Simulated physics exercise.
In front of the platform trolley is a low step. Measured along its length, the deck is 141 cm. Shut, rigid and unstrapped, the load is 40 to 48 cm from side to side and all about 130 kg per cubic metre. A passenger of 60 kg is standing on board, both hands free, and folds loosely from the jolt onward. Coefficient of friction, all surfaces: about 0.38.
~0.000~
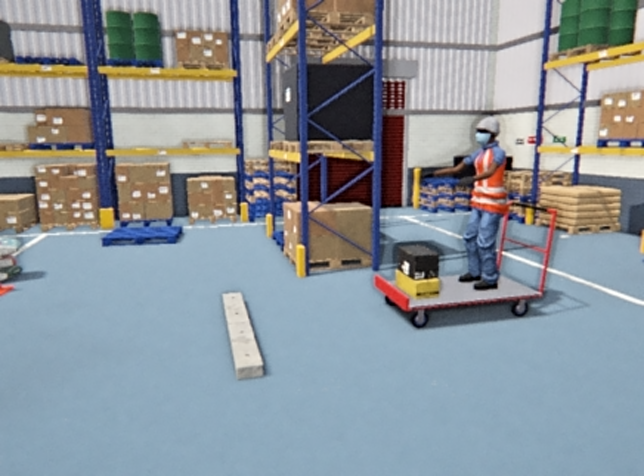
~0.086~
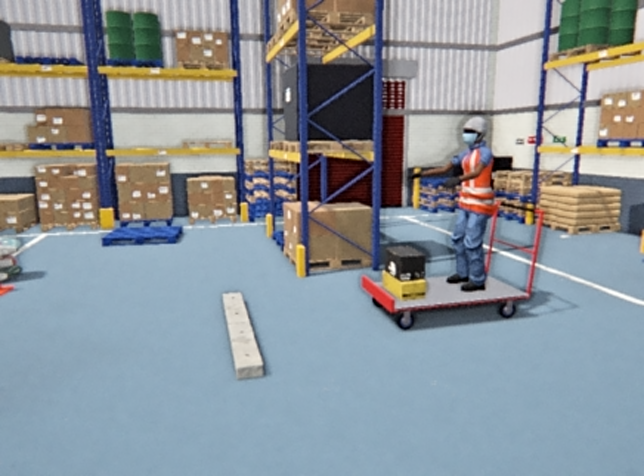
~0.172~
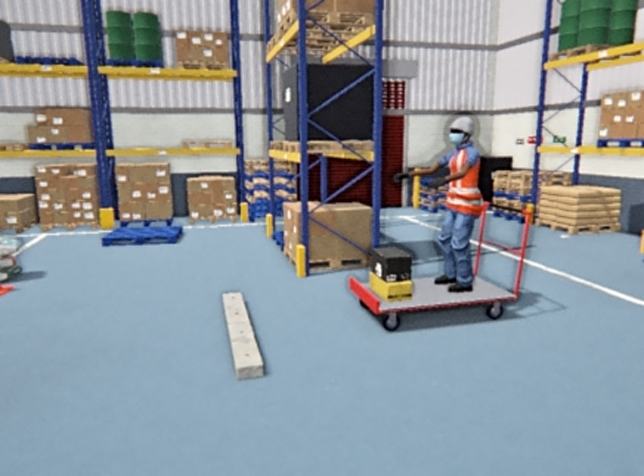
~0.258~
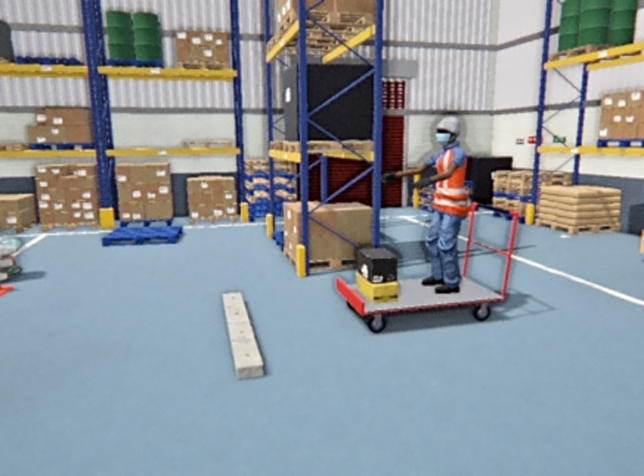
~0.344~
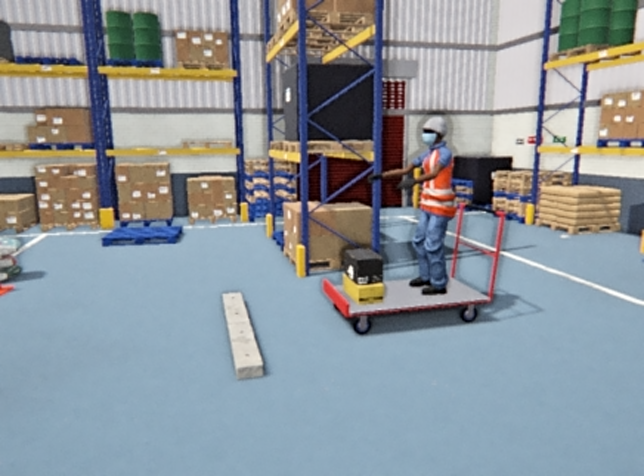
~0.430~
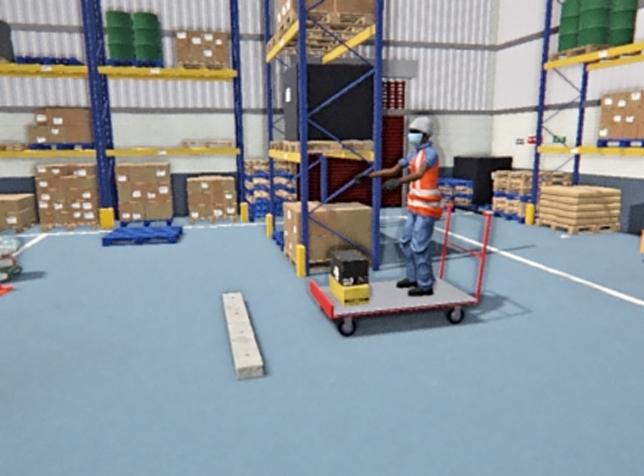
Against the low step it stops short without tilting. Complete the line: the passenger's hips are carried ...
The passenger's hips are carried no farther than the deck.
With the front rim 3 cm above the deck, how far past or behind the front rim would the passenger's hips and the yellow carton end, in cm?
Result: Hips 40 cm behind rim; yellow 10 cm behind rim.
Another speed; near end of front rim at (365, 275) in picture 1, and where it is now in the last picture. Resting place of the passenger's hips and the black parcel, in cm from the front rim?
Hips: 70 cm behind; black: 50 cm past.
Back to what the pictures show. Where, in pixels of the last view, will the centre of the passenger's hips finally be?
Roughly pixel (266, 274).
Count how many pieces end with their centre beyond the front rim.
Total: 1.
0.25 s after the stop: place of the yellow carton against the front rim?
Behind the rim, near 15 cm.
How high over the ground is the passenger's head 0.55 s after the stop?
About 90 cm above the ground.
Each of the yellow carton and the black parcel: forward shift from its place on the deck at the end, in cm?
The yellow one ends 15 cm ahead of its place and the black one 85 cm ahead.
The wheels strike at 0.88 s.
After 1.43 s the passenger's hips are 53 cm behind the rim, near (296, 261) in the last picture's view.
After 1.88 s the passenger's hips are 36 cm behind the rim, near (277, 260) in the last picture's view.
At rest, 3.3 s, past the rim, black parcel; behind it, yellow carton and the passenger's hips.
